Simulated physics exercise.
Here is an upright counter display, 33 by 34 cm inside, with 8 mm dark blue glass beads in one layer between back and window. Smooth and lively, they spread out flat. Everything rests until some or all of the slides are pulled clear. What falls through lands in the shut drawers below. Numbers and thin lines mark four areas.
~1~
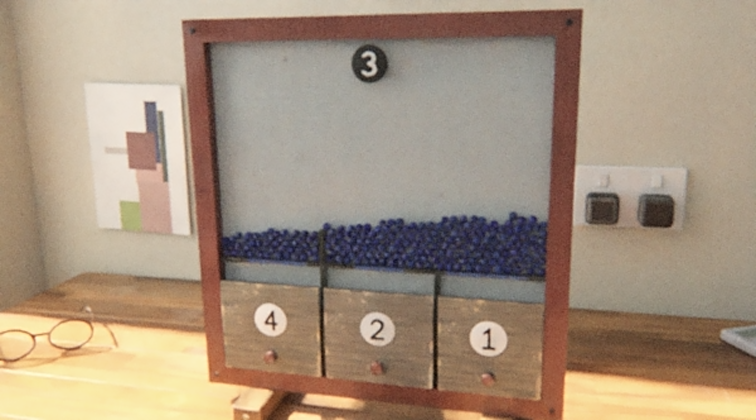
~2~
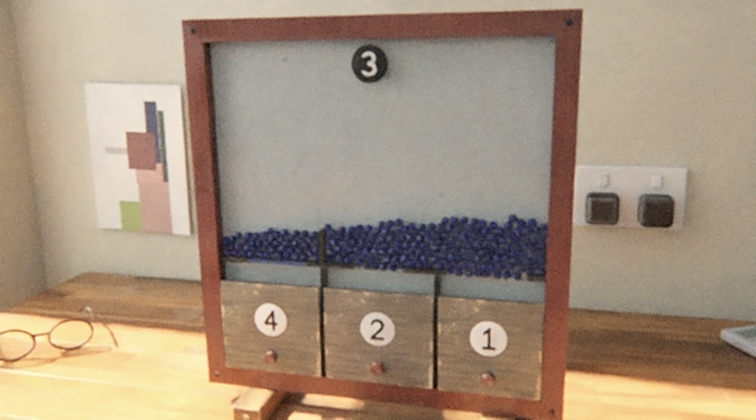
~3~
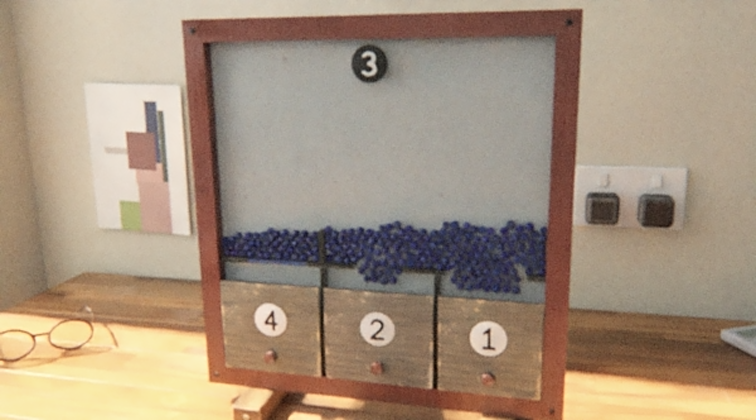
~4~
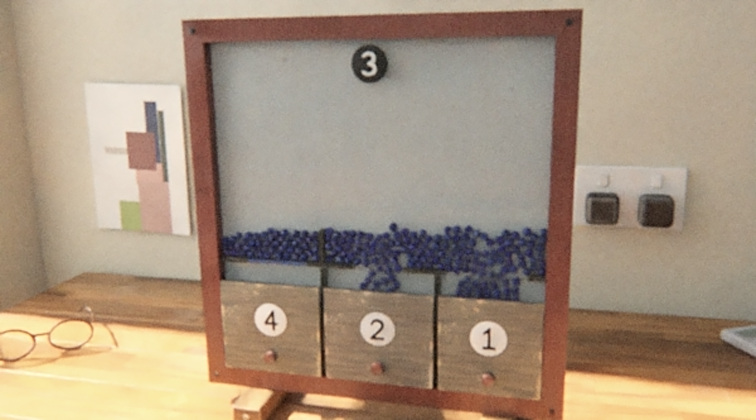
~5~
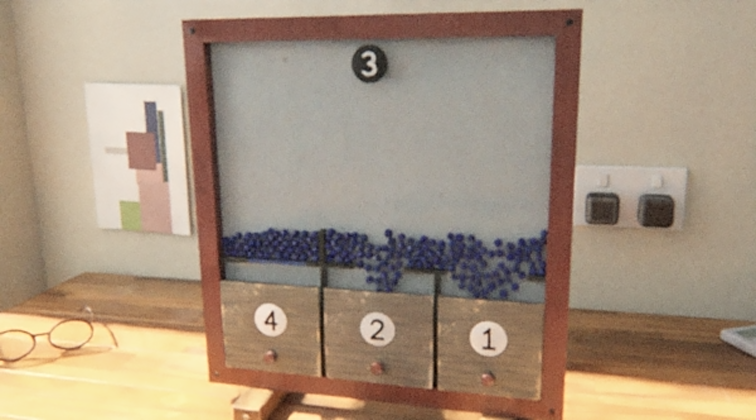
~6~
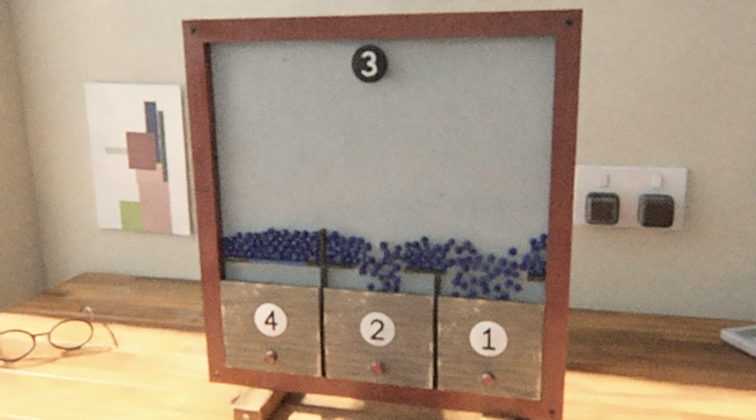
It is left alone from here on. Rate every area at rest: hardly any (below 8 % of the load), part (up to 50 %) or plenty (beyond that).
No. 1: Part; no. 2: Part; no. 3: Part; no. 4: Hardly any.
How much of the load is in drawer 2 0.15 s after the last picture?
Roughly 25 per cent.
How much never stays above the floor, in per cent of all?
Some 75 per cent.
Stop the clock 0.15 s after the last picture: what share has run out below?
About 65 per cent.
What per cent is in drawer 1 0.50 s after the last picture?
Roughly 45 per cent.
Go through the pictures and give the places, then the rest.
The first picture shows about 220 beads; beads' middle (398, 242); no. 1 (488, 339), no. 2 (378, 329), no. 3 (369, 64), no. 4 (271, 320); slides (246, 259) to (312, 264), (351, 266) to (409, 270), (442, 272) to (533, 278).
In the second picture, 2 of 3 slides gone; beads' middle (398, 243); 0 out.
The third picture shows beads' middle (398, 255); 25 out.
The fourth picture shows beads' middle (397, 253); 47 out.
The fifth picture shows beads' middle (385, 249); 71 out.
The sixth picture shows beads' middle (372, 261); 91 out; wall ends (322, 231).
Then, 0.15 s later than the last picture, 65 % are out; no. 1, 40 %, no. 2, 25 %, no. 3, 35 %.
Then, 0.50 s later than the last picture, 75 % are out; no. 1, 45 %, no. 2, 30 %, no. 3, 25 %.
Then, 1.20 s later than the last picture, 75 % are out; no. 1, 45 %, no. 2, 30 %, no. 3, 25 %.
At rest 1.4 s after the last picture, 75 % are out; no. 1, 45 %, no. 2, 30 %, no. 3, 25 %, no. 4, 0 %.
